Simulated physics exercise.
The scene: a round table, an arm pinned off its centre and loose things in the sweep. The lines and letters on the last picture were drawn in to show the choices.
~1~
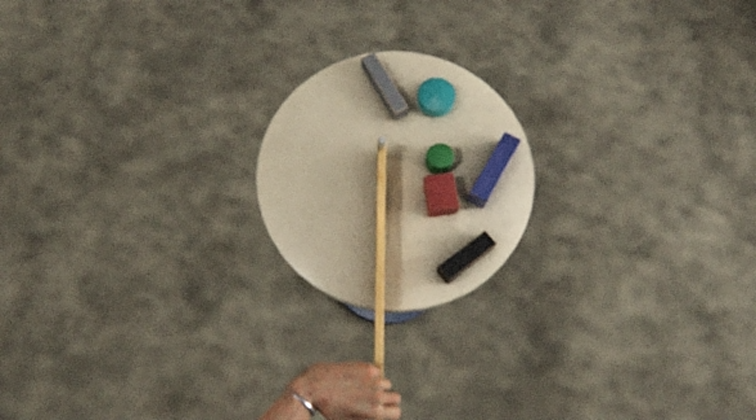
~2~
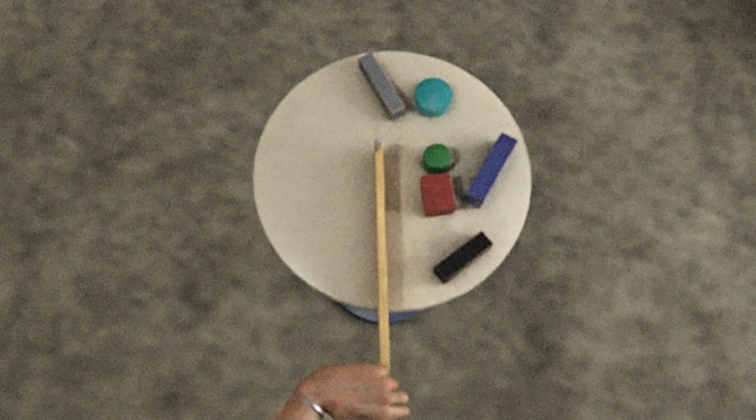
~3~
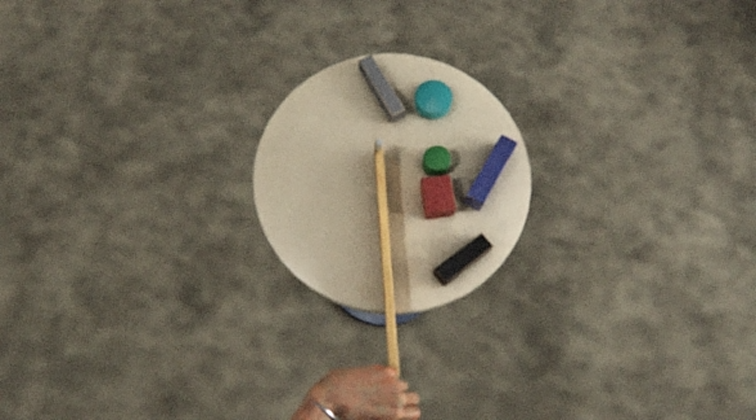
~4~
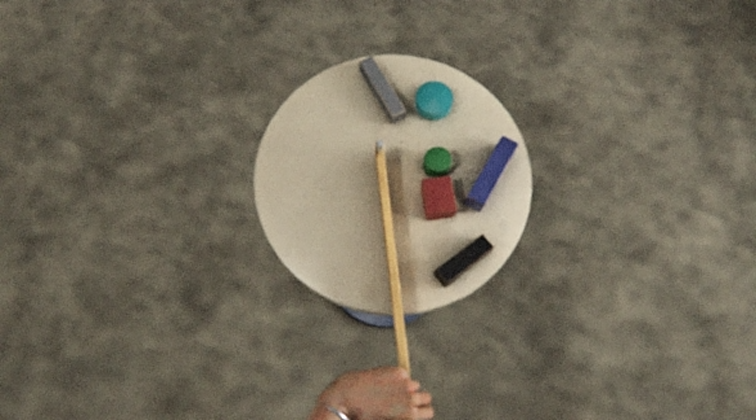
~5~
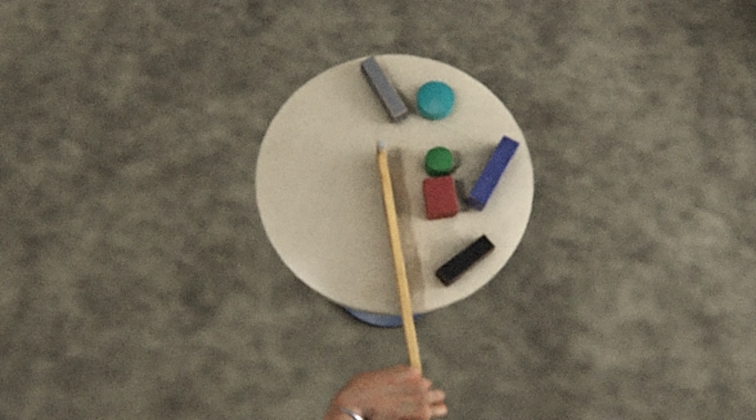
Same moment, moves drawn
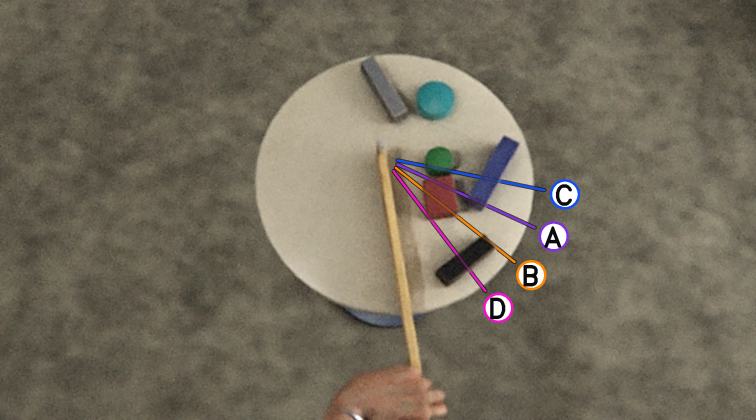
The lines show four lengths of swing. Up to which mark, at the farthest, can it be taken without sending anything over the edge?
It should halt at B.
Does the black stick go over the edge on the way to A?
Yes.
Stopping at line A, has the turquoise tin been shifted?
No.
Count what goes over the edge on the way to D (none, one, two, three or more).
The count is none.
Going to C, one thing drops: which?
It is the black stick.
On the copy, A at (465, 195); B at (454, 214); C at (470, 175); D at (438, 229).
On B. First, arm (420, 228); black stick (471, 259); blue bar (493, 174).
Then, arm (441, 216); black stick (503, 241); red block (445, 191).
Finally, arm (452, 205); black stick (520, 224); blue bar (497, 172); nothing has fallen.
By contrast, A drops the black stick; C drops the black stick; D is safe but short.
